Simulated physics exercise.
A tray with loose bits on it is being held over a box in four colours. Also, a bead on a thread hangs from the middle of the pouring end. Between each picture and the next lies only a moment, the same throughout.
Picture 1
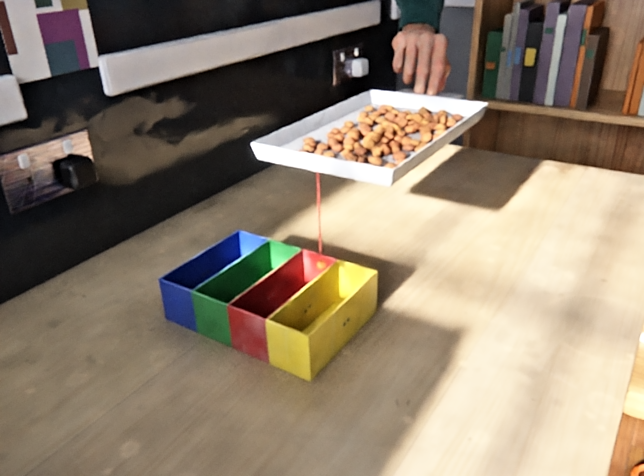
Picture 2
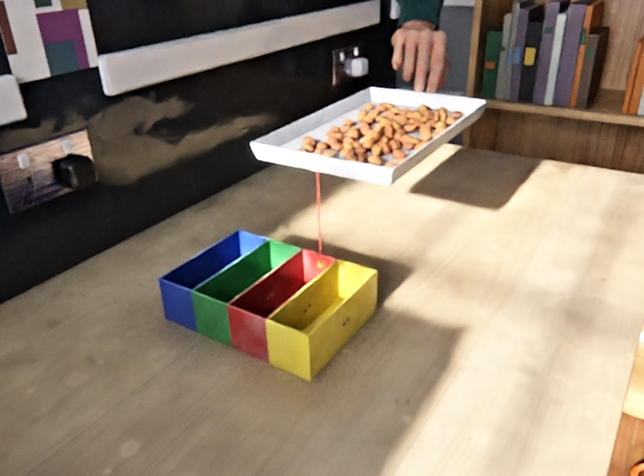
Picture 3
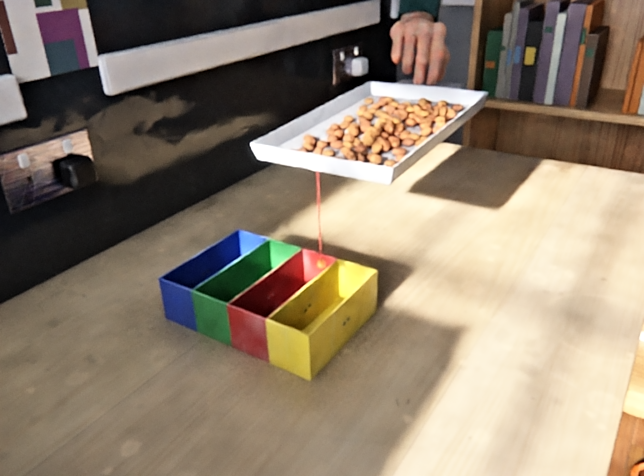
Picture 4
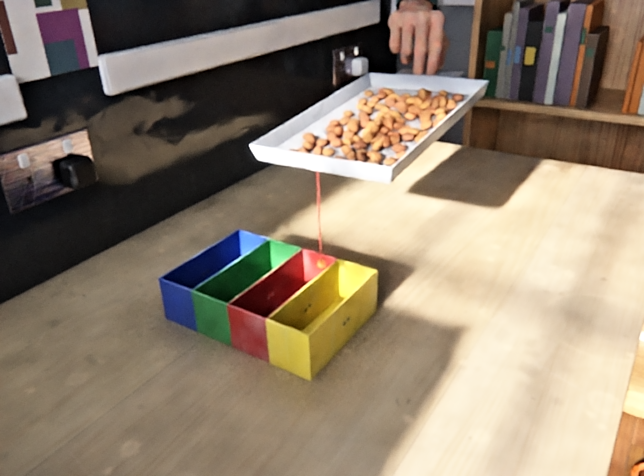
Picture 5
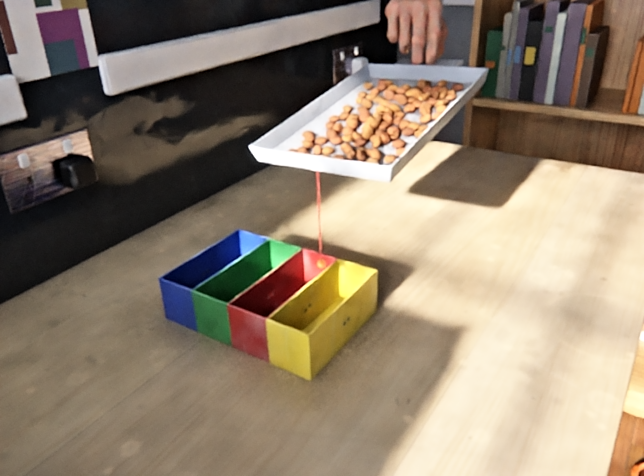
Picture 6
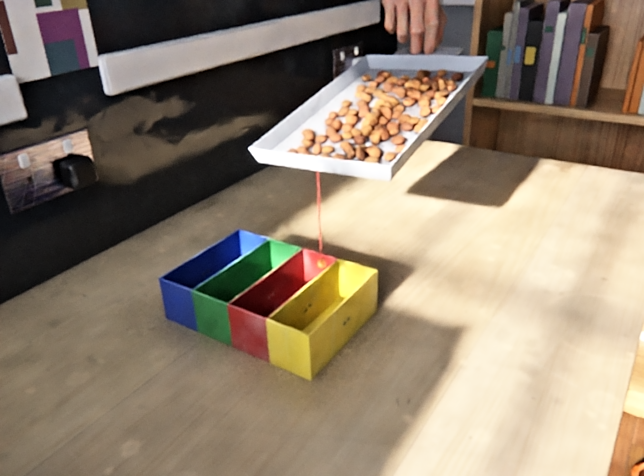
A hand raises the far end of a tray of brown pieces above a four-coloured box.
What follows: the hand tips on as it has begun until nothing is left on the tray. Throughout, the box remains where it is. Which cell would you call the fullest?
I would call the green cell the fullest.
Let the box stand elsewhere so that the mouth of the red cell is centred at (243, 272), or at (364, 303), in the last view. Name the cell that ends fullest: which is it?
For the first spot I'd say the red one, and for the second spot blue.
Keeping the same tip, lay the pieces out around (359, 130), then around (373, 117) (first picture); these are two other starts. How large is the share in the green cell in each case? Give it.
The first start yields 50 per cent, the second 50 per cent.
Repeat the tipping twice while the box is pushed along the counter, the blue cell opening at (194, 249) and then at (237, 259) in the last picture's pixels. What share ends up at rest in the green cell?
Respectively 10 percent and 50 percent.
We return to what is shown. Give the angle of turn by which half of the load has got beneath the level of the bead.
About 95°.
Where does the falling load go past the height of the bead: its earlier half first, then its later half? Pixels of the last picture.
I'd put it at roughly (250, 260), and after that at roughly (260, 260).
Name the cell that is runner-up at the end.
Number two is red.
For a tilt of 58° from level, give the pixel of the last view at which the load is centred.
The load is centred near (309, 122).
Soon after the last picture, tray tipped steeply; nearly all on the tray; a stray few falling or outside the box.
A little later, tray tipped right over; a small part on the tray; about a third in the green cell; about a quarter in the red cell; a small part in the yellow cell; a small part in the blue cell; a small part falling or outside the box.
Later still, tray tipped past a quarter turn; about half in the green cell; about a quarter in the red cell; a small part in the yellow cell; a small part in the blue cell.
At rest, tray tipped past a quarter turn; about half in the green cell; about a quarter in the red cell; a small part in the yellow cell; a small part in the blue cell.
